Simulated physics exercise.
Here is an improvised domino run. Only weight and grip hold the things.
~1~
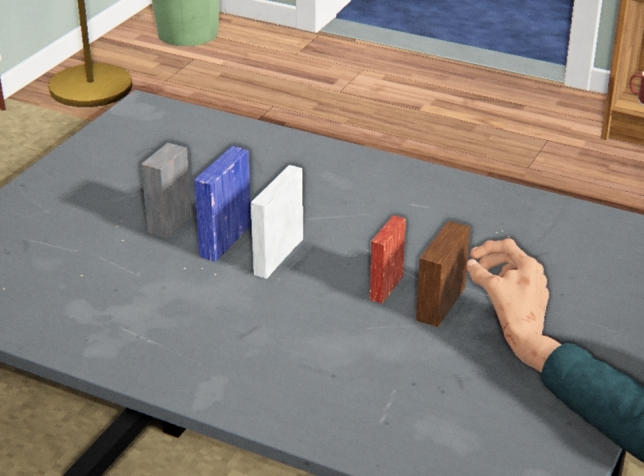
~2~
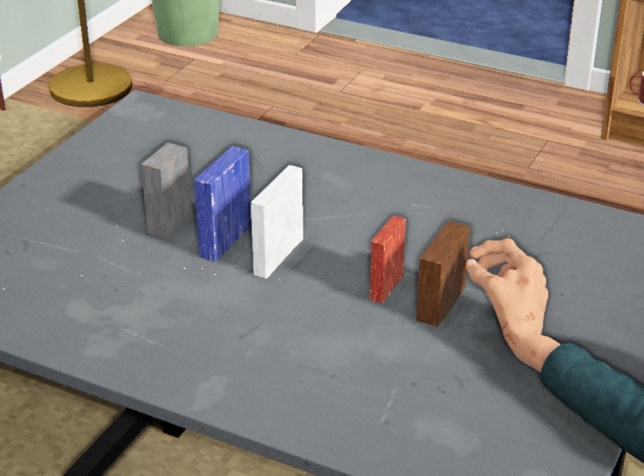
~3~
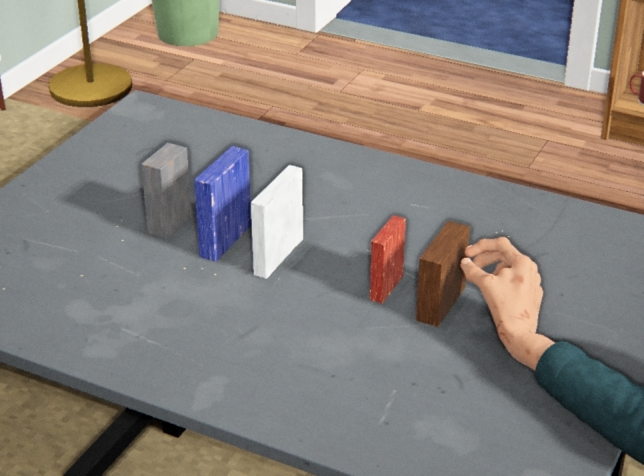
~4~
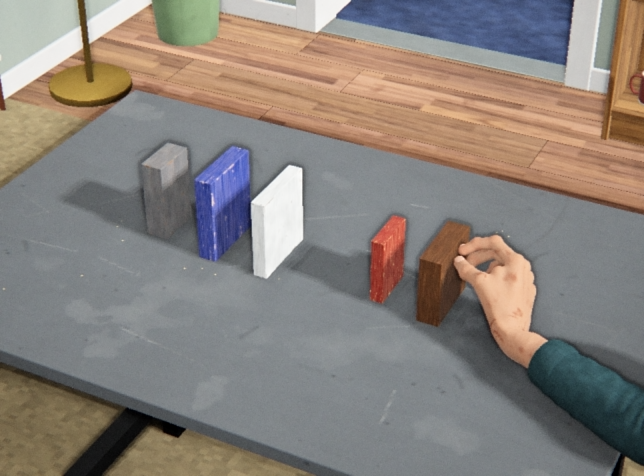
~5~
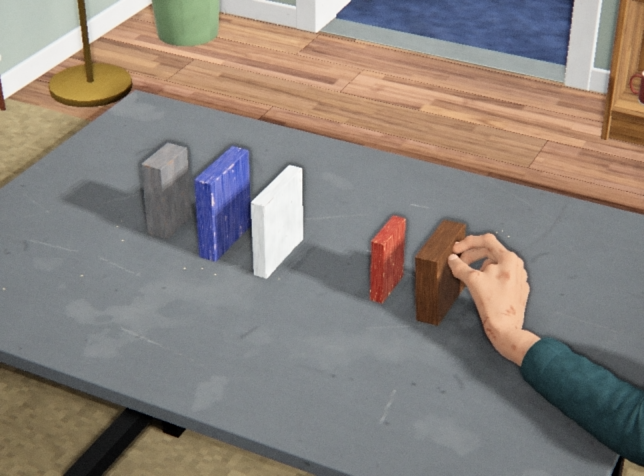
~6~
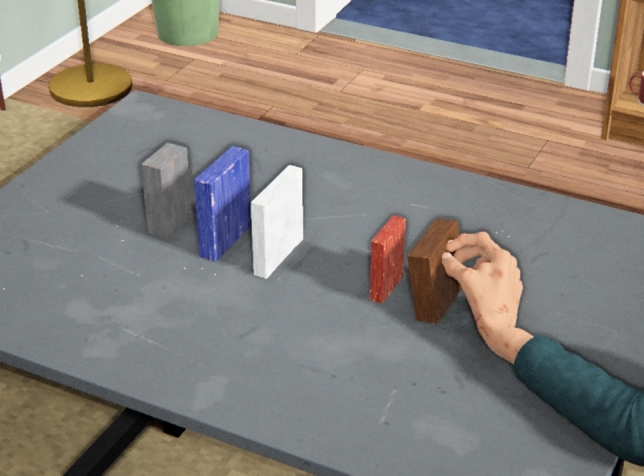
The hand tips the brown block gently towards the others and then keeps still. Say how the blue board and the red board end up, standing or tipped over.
The blue board is still upright, the red board falls over.
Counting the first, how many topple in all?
In all, 2.
Then, 0.40 s on from there, brown block 76° over; red board on its side near (348, 269).
Then, 0.60 s on from there, brown block 75° over; red board on its side near (340, 268).
In the end, toppled on the table, red board; the other 2 unmoved. At the end, from the last picture's camera, blue board near (224, 204), red board near (340, 268).
